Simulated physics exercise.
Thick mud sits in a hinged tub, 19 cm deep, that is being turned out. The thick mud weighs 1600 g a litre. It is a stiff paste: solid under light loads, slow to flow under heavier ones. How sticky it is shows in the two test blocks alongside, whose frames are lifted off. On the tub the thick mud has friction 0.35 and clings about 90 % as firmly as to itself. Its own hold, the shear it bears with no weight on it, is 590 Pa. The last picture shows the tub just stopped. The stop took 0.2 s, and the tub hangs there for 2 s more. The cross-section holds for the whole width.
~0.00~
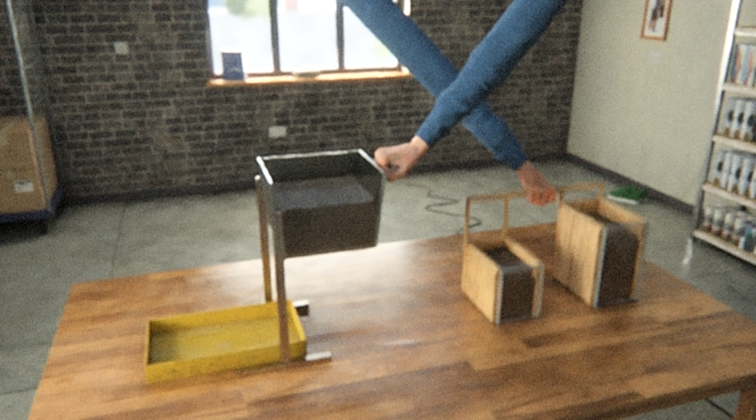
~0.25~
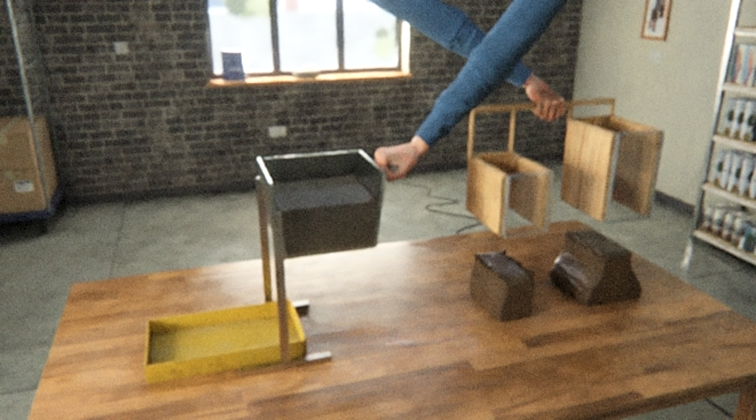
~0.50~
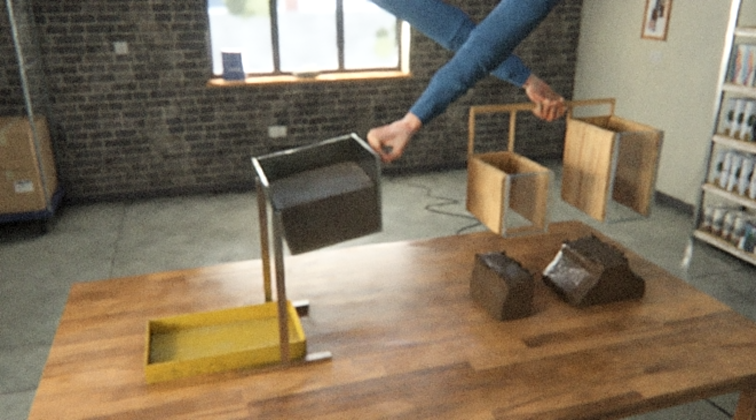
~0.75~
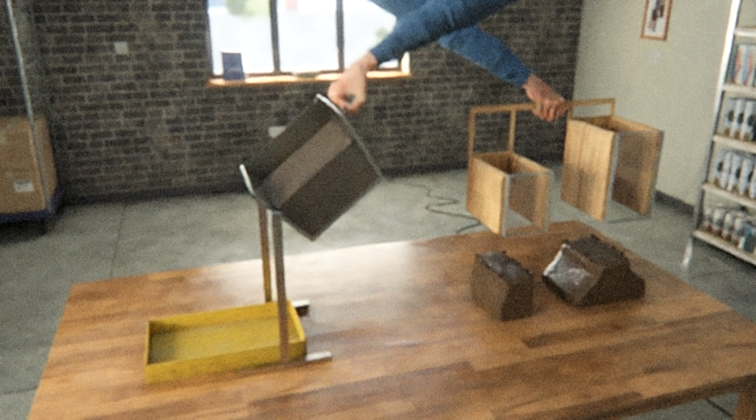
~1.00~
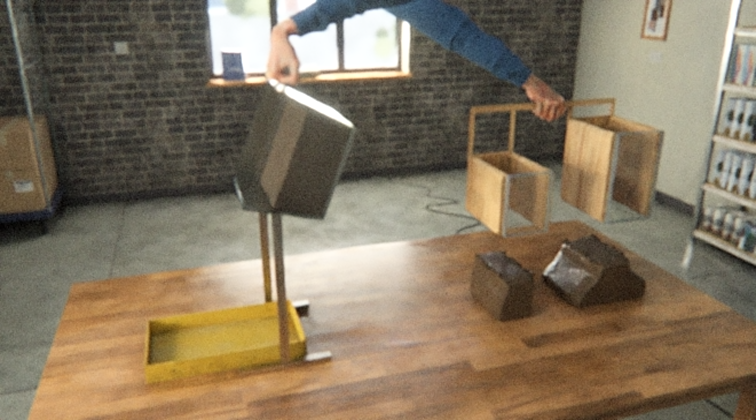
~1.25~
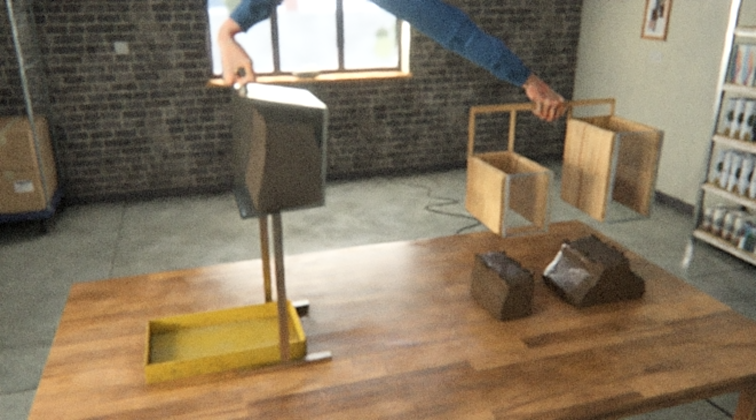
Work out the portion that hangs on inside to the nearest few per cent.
The portion that hangs on inside is near 54 %.
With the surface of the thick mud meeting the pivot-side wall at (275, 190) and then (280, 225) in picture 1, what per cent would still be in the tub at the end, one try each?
In that order: 35 %, 100 %.
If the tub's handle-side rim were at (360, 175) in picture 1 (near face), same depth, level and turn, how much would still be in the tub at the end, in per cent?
Then about 95 %.
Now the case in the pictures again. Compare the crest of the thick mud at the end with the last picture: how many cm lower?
Some 12 cm.
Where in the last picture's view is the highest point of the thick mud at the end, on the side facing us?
Around (294, 169).
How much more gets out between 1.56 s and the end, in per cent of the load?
Near 16 %.
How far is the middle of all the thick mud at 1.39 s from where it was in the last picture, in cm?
About 5 cm.
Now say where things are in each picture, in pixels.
Handle-side rim at (383, 174), tilt 0 degrees; highest point of the thick mud at (290, 209); test blocks 14 cm, 22 cm high (left to right), in the first frame.
Handle-side rim at (383, 174), tilt 0 degrees; highest point of the thick mud at (290, 209); test blocks 14 cm, 17 cm high (left to right), in the second frame.
Handle-side rim at (376, 157), tilt 10 degrees; highest point of the thick mud at (372, 186); test blocks 14 cm, 14 cm high (left to right), in the third frame.
Handle-side rim at (339, 115), tilt 39 degrees; highest point of the thick mud at (354, 142); test blocks 14 cm, 14 cm high (left to right), in the fourth frame.
Handle-side rim at (280, 96), tilt 69 degrees; highest point of the thick mud at (310, 113); test blocks 14 cm, 14 cm high (left to right), in the fifth frame.
Handle-side rim at (241, 101), tilt 86 degrees; highest point of the thick mud at (274, 122); test blocks 14 cm, 14 cm high (left to right), in the sixth frame.
By 1.39 s, the tub is at 87 degrees and holds 96 %.
By 1.56 s, the tub is at 87 degrees and holds 70 %.
By 1.73 s, the tub is at 87 degrees and holds 55 %.
By 1.90 s, the tub is at 87 degrees and holds 54 %.
By 3.25 s, at the end, the tub is at 87 degrees and holds 54 %.
